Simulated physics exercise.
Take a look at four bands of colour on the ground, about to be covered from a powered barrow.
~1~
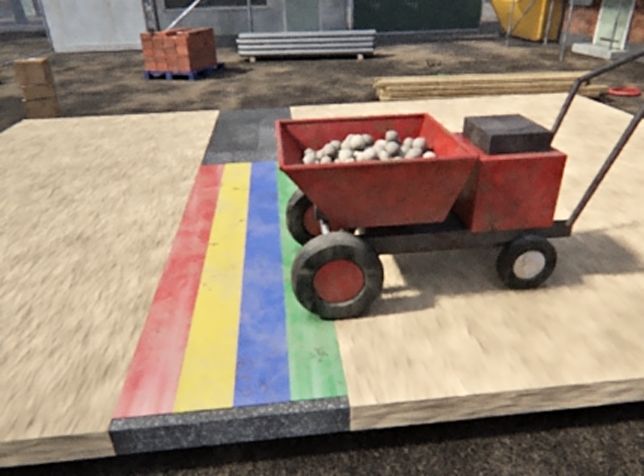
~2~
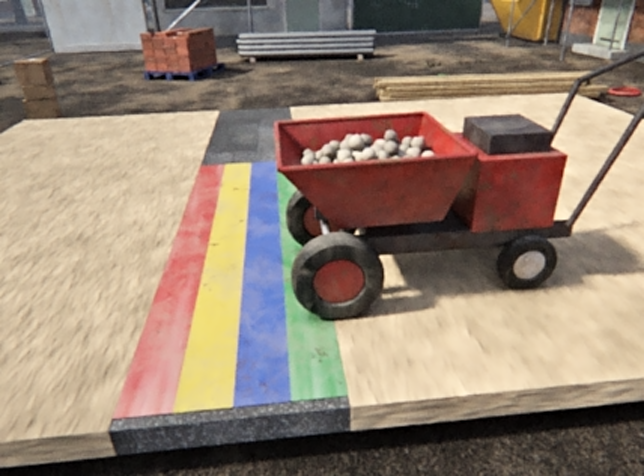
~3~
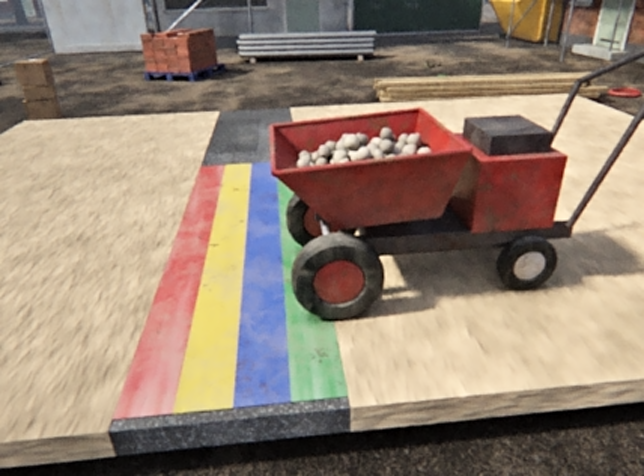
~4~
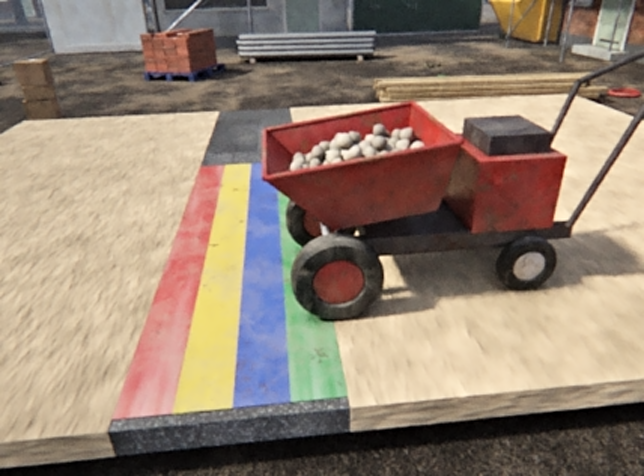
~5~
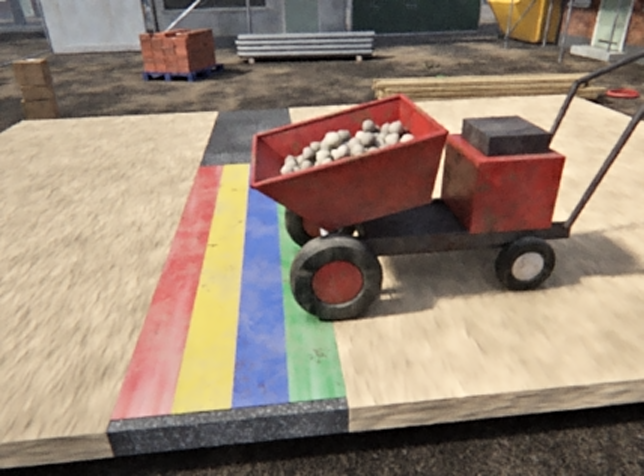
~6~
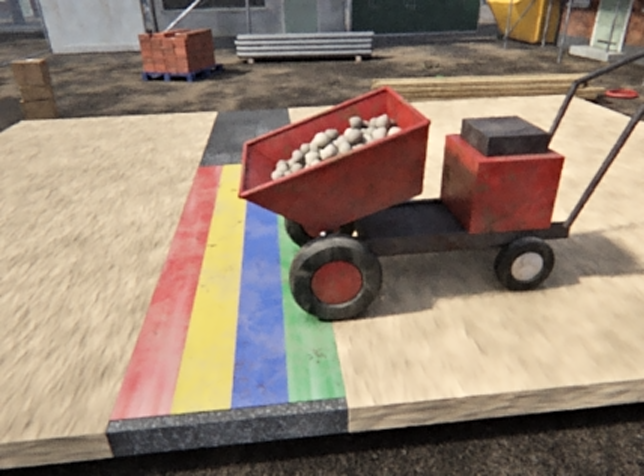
To begin with, a red powered barrow full of pale, rounded stones stands with its skip level beside red, yellow, blue and green bands on a pale platform. The skip then tilts gradually to the left, its back end rising until it is clearly tipped, with the stones still inside.
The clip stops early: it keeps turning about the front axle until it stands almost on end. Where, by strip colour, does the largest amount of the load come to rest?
On the red strip.
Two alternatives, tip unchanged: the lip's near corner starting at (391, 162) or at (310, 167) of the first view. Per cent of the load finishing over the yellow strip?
About 20 per cent first, about 30 per cent second.
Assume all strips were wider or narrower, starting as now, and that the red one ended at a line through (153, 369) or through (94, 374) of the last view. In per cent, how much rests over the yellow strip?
Shares: Near 10 %; near 40 %.
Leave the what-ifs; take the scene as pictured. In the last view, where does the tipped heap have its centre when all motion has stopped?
Close to (173, 287), more or less.
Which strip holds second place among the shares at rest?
The next spot goes to yellow.
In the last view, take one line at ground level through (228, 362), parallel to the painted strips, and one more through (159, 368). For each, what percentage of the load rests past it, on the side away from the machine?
First 90 in a hundred, second 50 in a hundred.
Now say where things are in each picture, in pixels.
Lip of the skip near (282, 169), level; top of the load near (382, 159), river pebbles; green strip near (313, 347); blue strip near (262, 352); yellow strip near (210, 357); red strip near (158, 361), in the first picture.
Lip of the skip near (280, 170), level; top of the load near (378, 151), in the second picture.
Lip of the skip near (274, 174), tipped barely; top of the load near (387, 148), in the third picture.
Lip of the skip near (265, 179), tipped a little; top of the load near (379, 144), in the fourth picture.
Lip of the skip near (253, 187), tipped a little; top of the load near (379, 146), in the fifth picture.
Lip of the skip near (241, 197), tipped clearly; top of the load near (367, 142); green strip near (311, 349); blue strip near (260, 354); yellow strip near (208, 358); red strip near (155, 363), in the sixth picture.
Shortly afterwards, skip tipped steeply; the whole lot in the skip.
Next, skip tipped steeply; the bulk in the skip; a little over the yellow strip; a little over the red strip; only a few off the paint.
Some moments later, skip tipped right over; near a quarter in the skip; only a few over the blue strip; near a quarter over the yellow strip; near a third over the red strip; near a quarter off the paint.
In the end, skip tipped right over; a little in the skip; only a few over the green strip; none at all over the blue strip; near a quarter over the yellow strip; near a third over the red strip; near a quarter off the paint.
